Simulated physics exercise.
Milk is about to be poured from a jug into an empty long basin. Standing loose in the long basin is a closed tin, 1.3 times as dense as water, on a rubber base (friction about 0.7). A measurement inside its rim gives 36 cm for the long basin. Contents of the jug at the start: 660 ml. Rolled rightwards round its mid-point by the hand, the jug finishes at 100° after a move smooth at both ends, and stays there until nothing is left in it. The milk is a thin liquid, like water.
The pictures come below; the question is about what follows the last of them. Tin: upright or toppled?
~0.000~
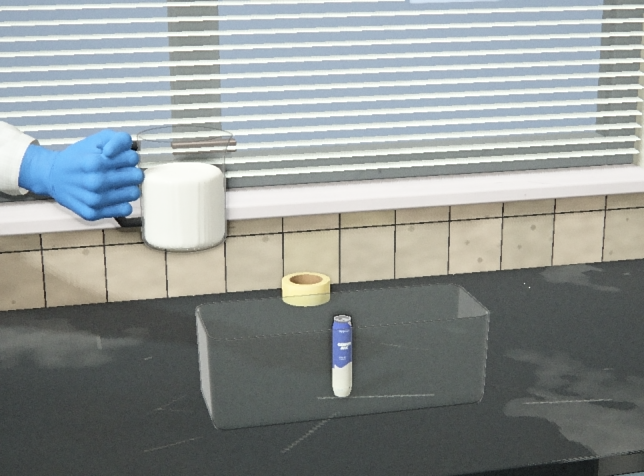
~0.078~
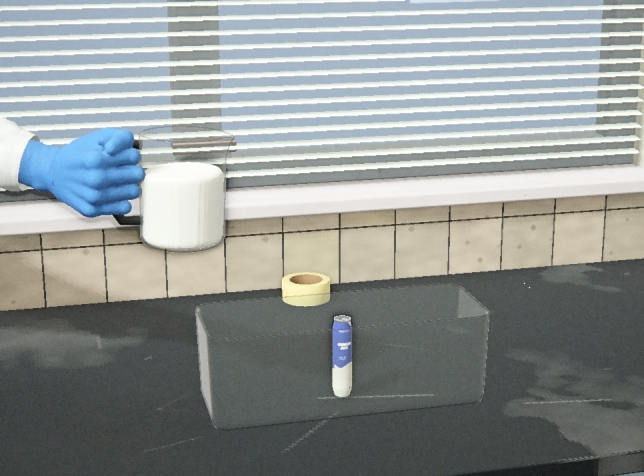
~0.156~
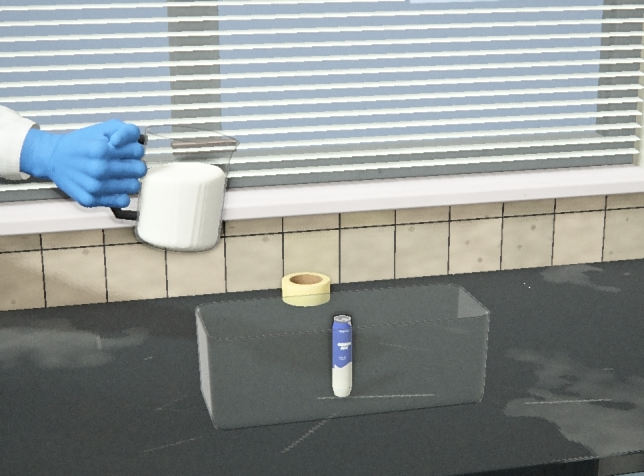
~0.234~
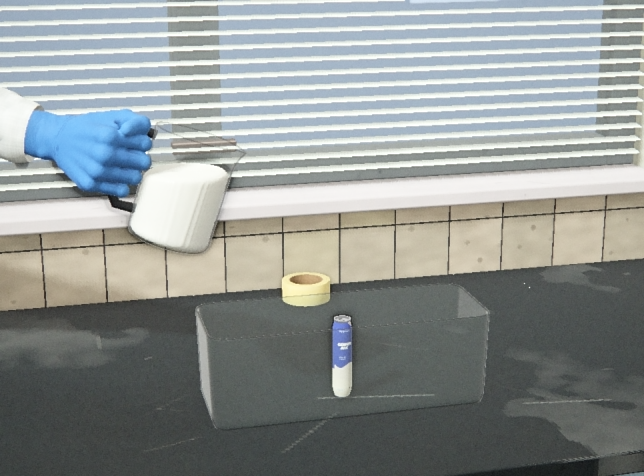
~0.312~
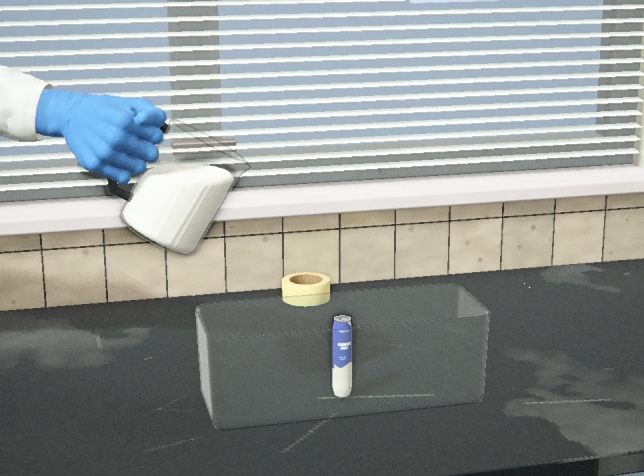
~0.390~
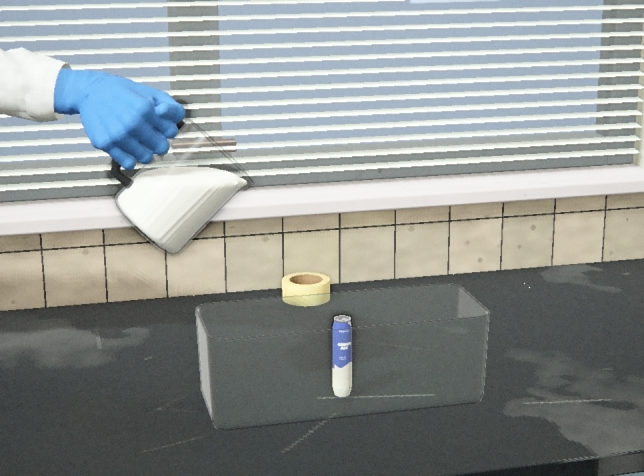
It is not upset.
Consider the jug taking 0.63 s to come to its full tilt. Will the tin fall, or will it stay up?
Result: Tin tipped over.
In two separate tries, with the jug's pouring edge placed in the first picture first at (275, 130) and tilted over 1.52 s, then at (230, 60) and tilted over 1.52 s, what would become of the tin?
Run one: It tumbles. Run two: It tumbles.
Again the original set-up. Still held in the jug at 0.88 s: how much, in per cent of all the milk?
Roughly 26 per cent.
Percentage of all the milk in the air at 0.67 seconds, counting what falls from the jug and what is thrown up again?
Roughly 24 percent.
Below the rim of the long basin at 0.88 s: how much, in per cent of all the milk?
Some 50 percent of the total.
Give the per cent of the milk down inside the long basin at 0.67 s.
About 5%.
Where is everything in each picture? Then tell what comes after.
In the first picture, it leans 0°; its right rim is at (233, 133); the milk meets the walls at (141, 173) and (221, 169); the long basin's rim runs from (202, 324) to (474, 300); the tin's top is at (342, 322).
In the second picture, it leans 2°; its right rim is at (235, 135); the milk meets the walls at (142, 173) and (221, 168).
In the third picture, it leans 8°; its right rim is at (240, 141); the milk meets the walls at (143, 175) and (224, 169).
In the fourth picture, it leans 18°; its right rim is at (247, 151); the milk meets the walls at (143, 177) and (228, 170).
In the fifth picture, it leans 31°; its right rim is at (253, 165); the milk meets the walls at (135, 187) and (234, 172).
In the sixth picture, it leans 45°; its right rim is at (255, 183); the milk meets the walls at (121, 192) and (245, 177).
By 0.67 s the tilt is 91° and 70 per cent is still to pour; the tin stands where it began.
By 0.88 s the tilt is 100° and 27 per cent is still to pour; the tin stands where it began.
By 1.10 s the tilt is 100° and 8 per cent is still to pour; the tin stands 2 cm from where it began.
By 1.33 s the tilt is 100° and 2 per cent is still to pour; the tin stands 1 cm from where it began.
At rest the tin stands 1 cm from where it began.
